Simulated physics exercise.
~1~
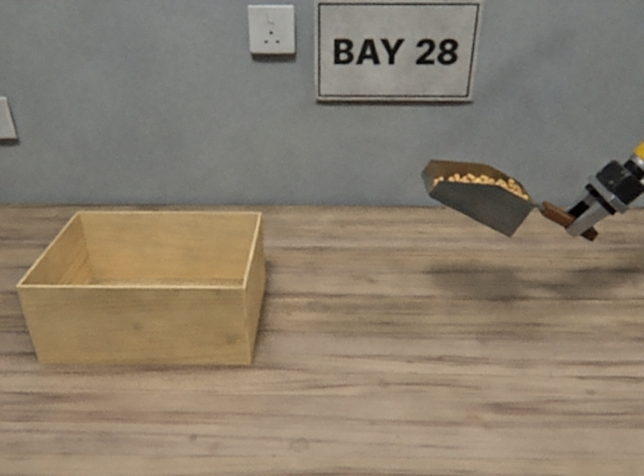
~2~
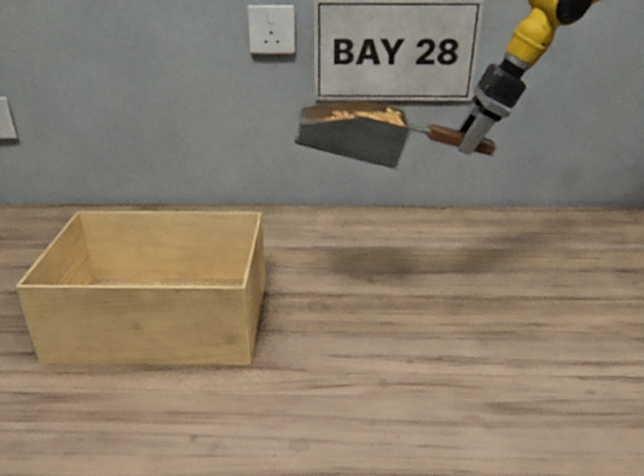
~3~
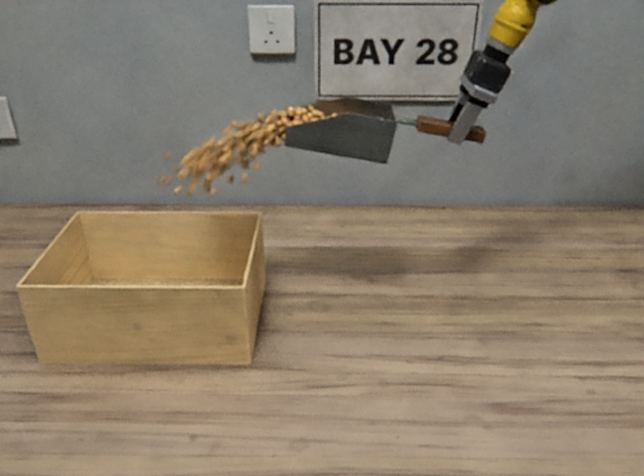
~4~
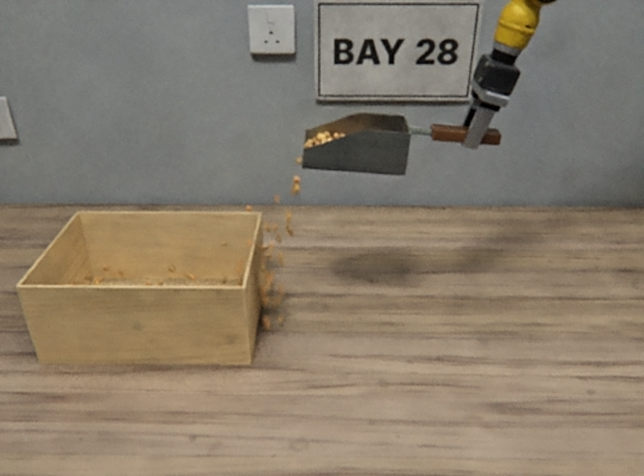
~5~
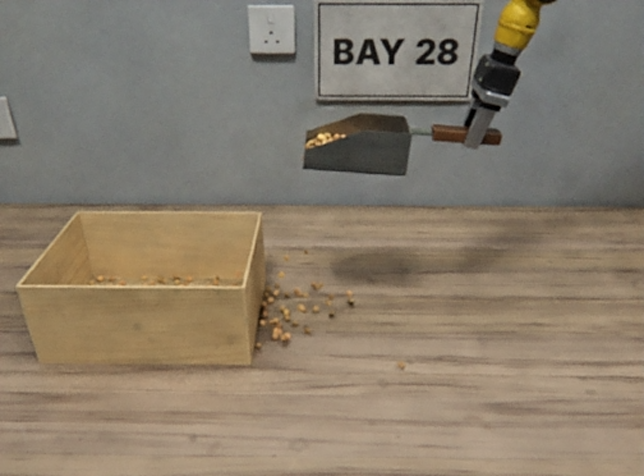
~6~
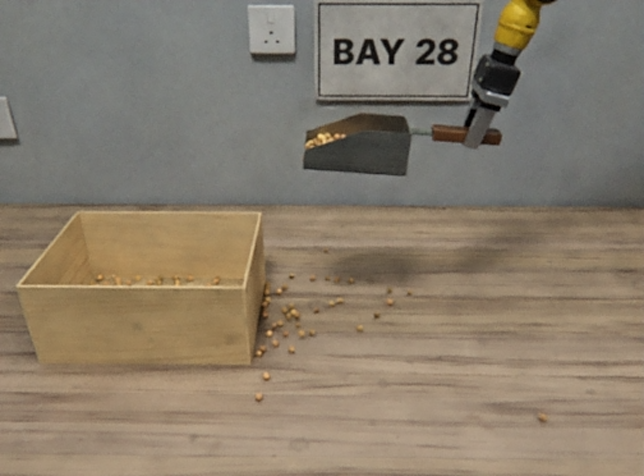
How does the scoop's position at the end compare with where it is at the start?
At the end the scoop is farther left and higher up than at the start, held in front of the wall just below and beside the sign.
